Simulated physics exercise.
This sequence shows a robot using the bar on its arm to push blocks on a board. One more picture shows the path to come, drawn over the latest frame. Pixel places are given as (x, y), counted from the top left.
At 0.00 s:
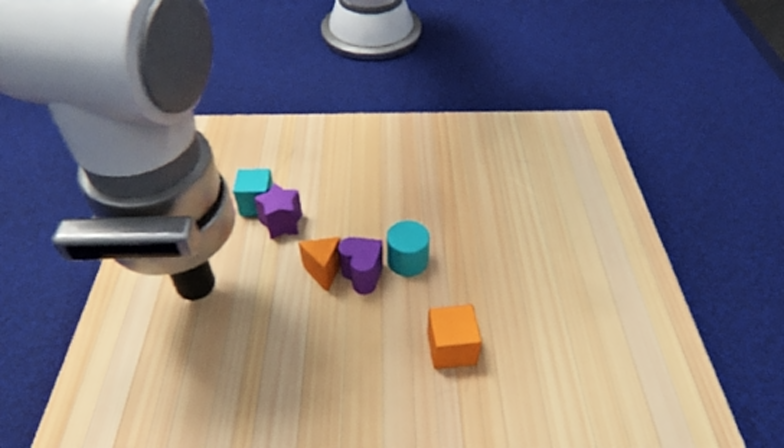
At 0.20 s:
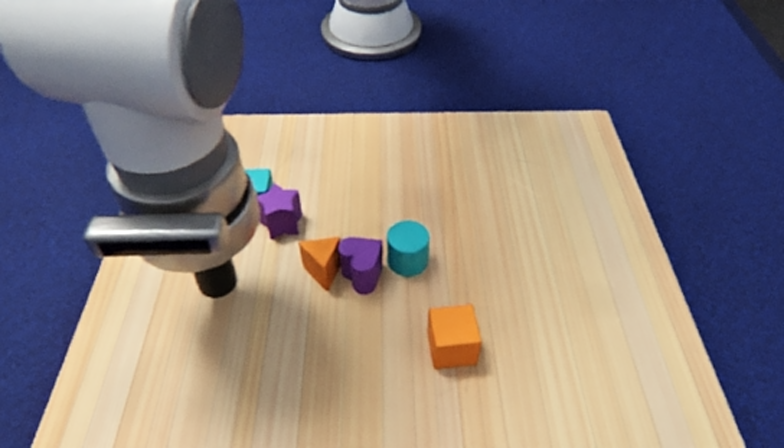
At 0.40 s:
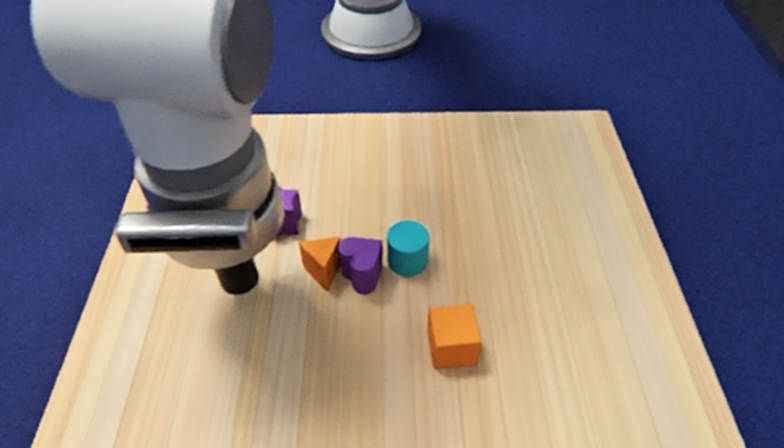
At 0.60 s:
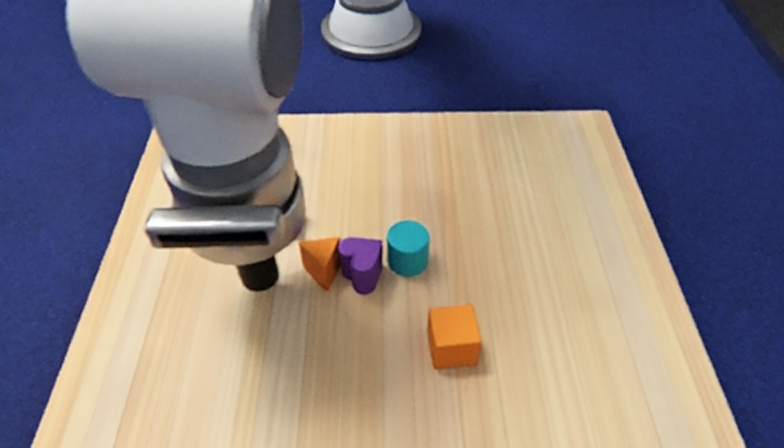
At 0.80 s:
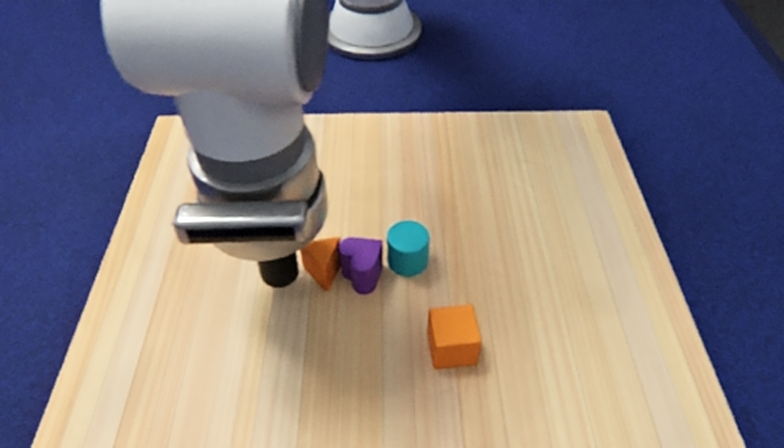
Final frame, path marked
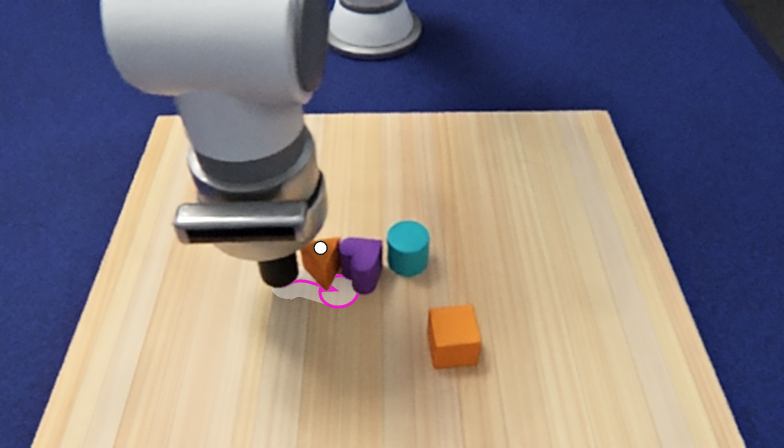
On a light wooden board, a robot arm slid its dark bar steadily right toward an orange triangle beside a purple heart, hiding the turquoise and purple blocks behind it while the visible blocks stayed still.
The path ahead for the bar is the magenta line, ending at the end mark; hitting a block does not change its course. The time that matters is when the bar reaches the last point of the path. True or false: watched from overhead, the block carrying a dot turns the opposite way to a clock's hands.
My answer: True.
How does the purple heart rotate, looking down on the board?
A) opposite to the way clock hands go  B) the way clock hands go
Choice B: The way clock hands go.
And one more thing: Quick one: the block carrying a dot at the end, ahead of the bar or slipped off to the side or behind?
The bar has moved past the block carrying a dot by the time the path ends.
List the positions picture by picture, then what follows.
In the first picture, tip of the bar (196, 285), middles of tops, purple star-shaped block (277, 198), orange triangle (321, 248), purple heart (361, 251), turquoise circle (408, 235).
In the second picture, bar (218, 283), nothing pushed.
In the third picture, bar (240, 280), nothing pushed.
In the fourth picture, bar (260, 276), nothing pushed.
In the fifth picture, bar (280, 273), purple star-shaped block hidden, orange triangle (321, 248), purple heart (361, 251), turquoise circle (408, 235).
The line goes from (283, 286) over (302, 281) and (321, 286) to (339, 291); the dot is on the orange triangle.
Halfway along, bar (310, 270); orange triangle (333, 241); purple heart (366, 250), turned 20° clockwise.
At the end, bar (338, 278); purple star-shaped block unmoved; orange triangle (338, 239), turned 25° anticlockwise; purple heart (372, 249), turned 30° clockwise; turquoise circle (412, 234).
